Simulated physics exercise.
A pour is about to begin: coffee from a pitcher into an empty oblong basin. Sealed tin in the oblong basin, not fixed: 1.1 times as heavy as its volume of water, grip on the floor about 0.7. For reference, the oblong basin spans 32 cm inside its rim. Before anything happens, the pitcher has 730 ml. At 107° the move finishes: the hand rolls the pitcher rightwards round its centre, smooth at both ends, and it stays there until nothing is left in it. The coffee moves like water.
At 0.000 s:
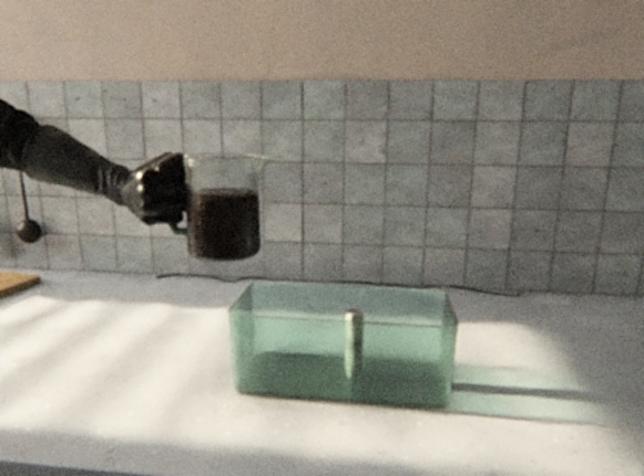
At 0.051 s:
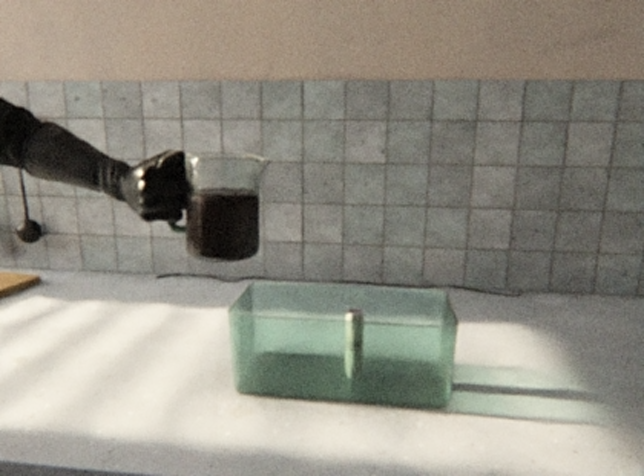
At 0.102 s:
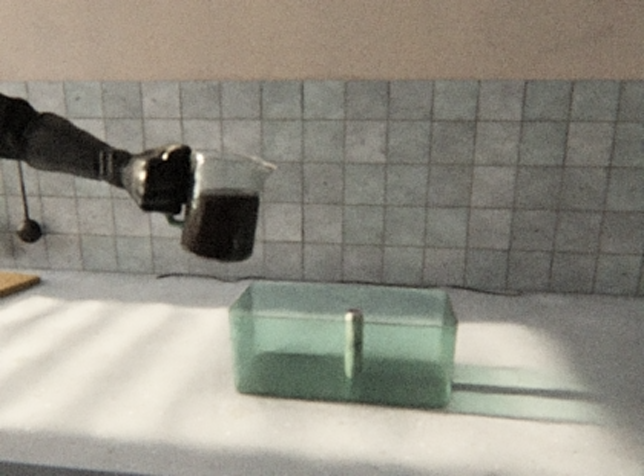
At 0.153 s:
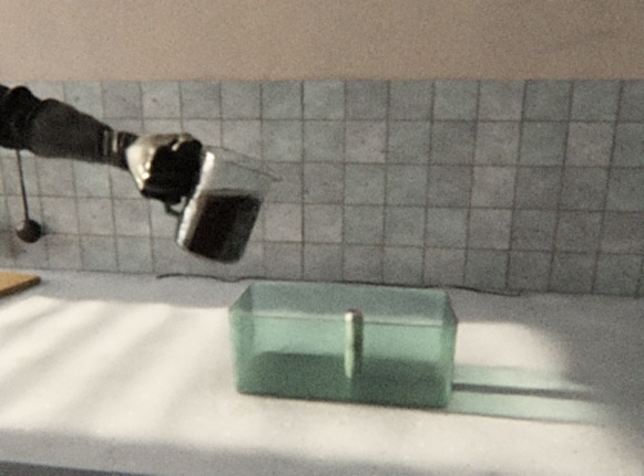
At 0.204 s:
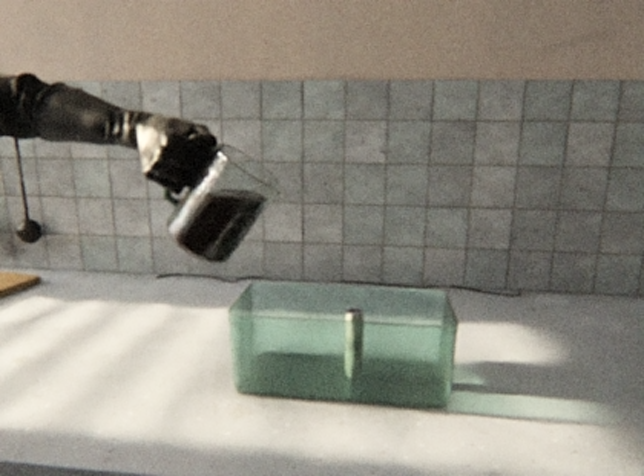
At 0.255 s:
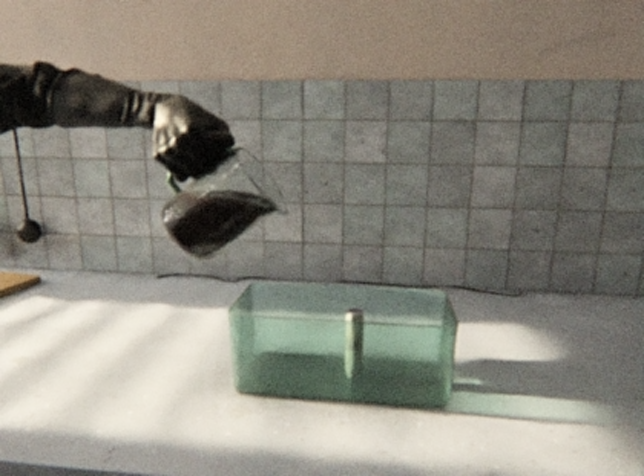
The video shows a dark gloved hand holding a clear pitcher of dark coffee above a translucent green oblong basin on a white counter, steadily rolling the pitcher rightwards until it leans steeply, the coffee shifting toward its rim.
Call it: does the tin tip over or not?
It does not.
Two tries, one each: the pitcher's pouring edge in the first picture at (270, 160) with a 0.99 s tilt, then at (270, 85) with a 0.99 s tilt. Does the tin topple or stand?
Try 1: Still standing; try 2: Tipped over.
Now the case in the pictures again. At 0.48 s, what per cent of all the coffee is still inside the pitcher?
Close to 66 percent of the liquid remains at that time.
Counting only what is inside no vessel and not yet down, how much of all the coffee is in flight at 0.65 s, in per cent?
Estimate: Around 18 per cent.
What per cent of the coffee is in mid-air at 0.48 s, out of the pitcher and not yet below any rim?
About 22 per cent.
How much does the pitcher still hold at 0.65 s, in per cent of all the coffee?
Around 22 in a hundred.
After 0.48 s the tilt is 106° and 66 per cent is still to pour; the tin stands where it began.
After 0.65 s the tilt is 107° and 23 per cent is still to pour; the tin stands where it began.
After 0.83 s the tilt is 107° and 6 per cent is still to pour; the tin leans 5°.
After 1.02 s the tilt is 107° and 1 per cent is still to pour; the tin stands 1 cm from where it began.
In the end the tin stands 1 cm from where it began.
